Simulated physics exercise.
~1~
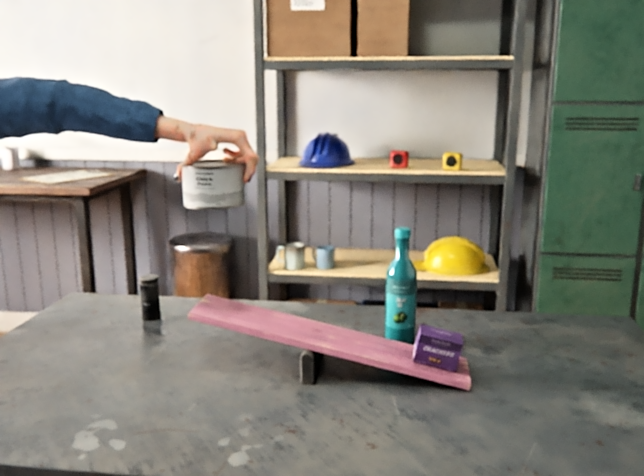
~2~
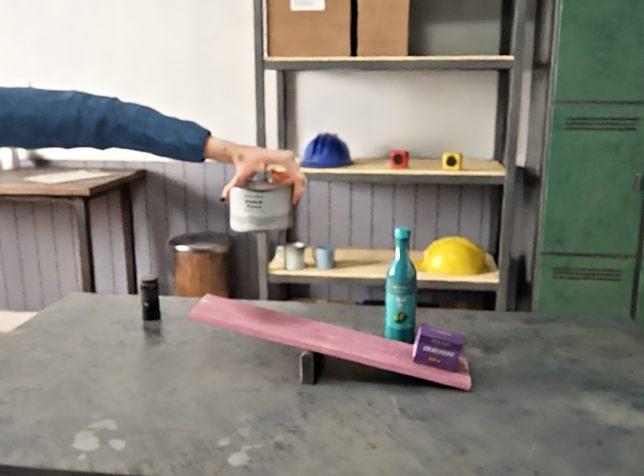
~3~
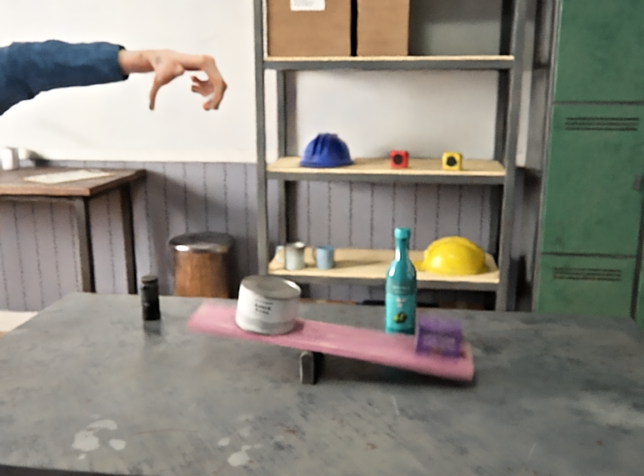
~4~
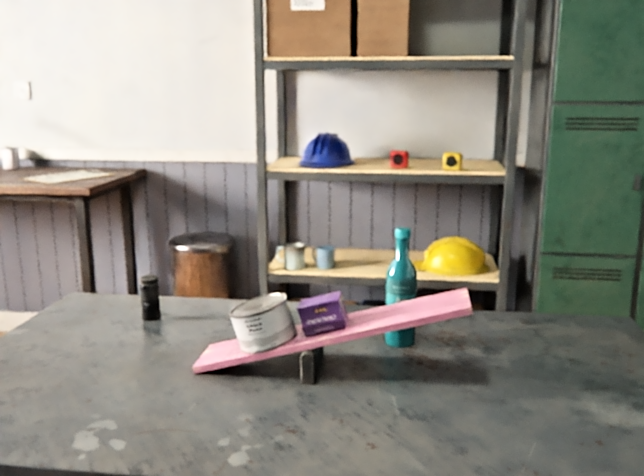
White tub dropped by a hand onto the raised left end of a pink plank, tipping it and throwing a purple packet left beside the tub.
